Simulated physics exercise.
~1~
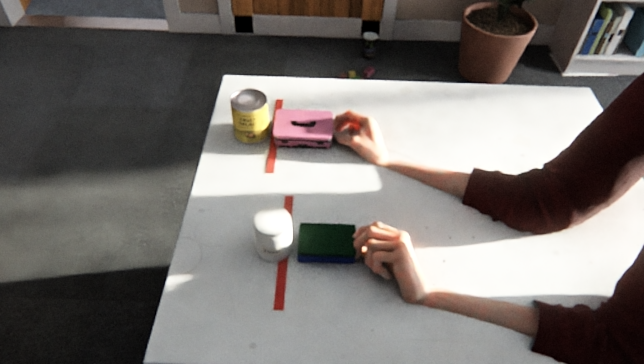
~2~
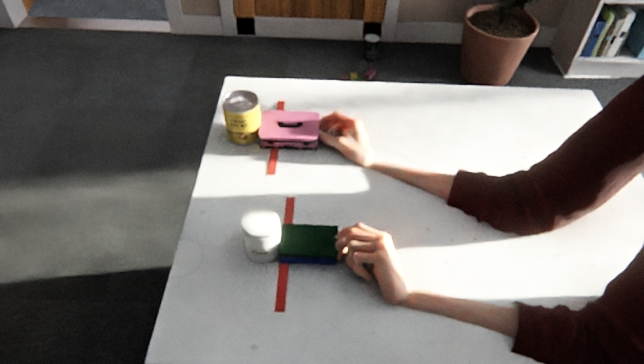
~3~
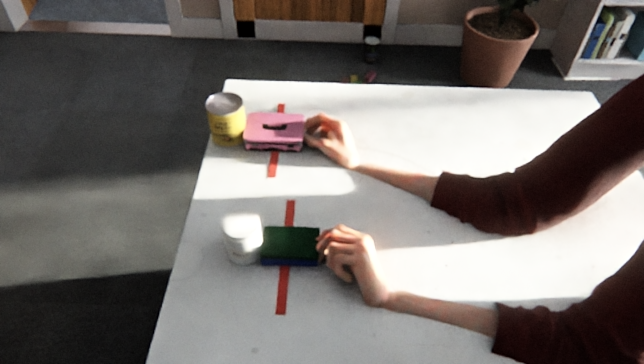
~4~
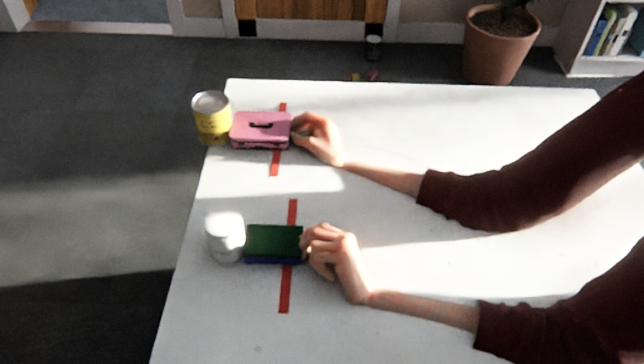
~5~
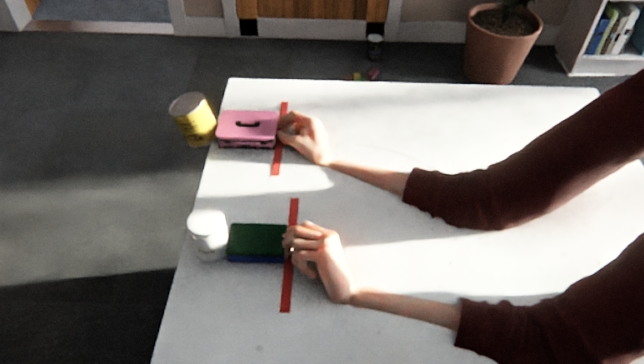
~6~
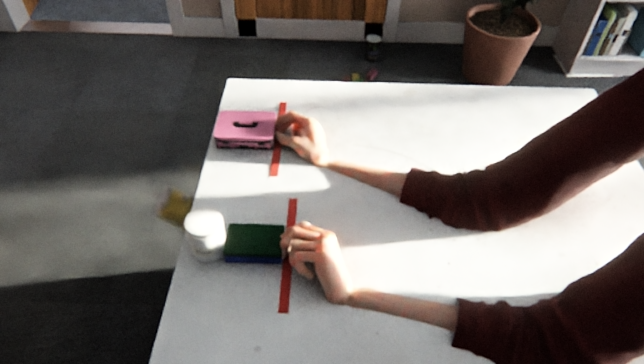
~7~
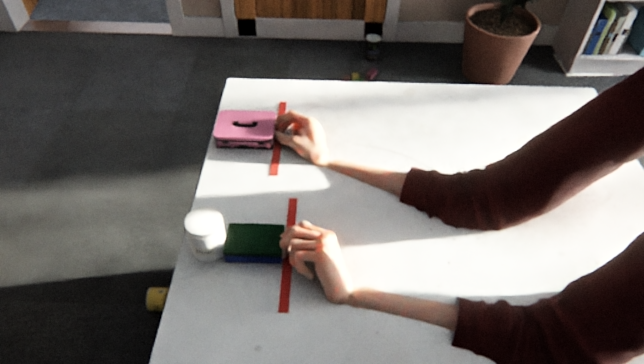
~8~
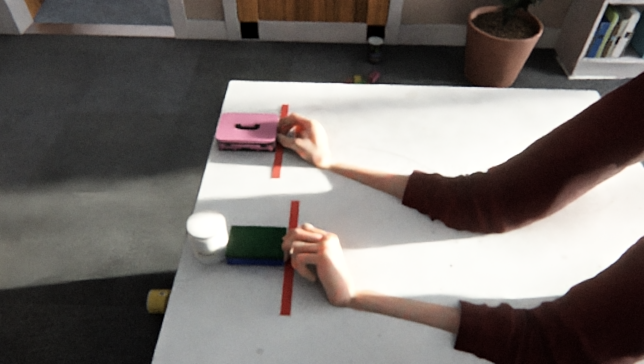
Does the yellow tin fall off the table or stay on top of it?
The yellow tin goes over the left edge and drops to the floor, while the white jar stays on the table.
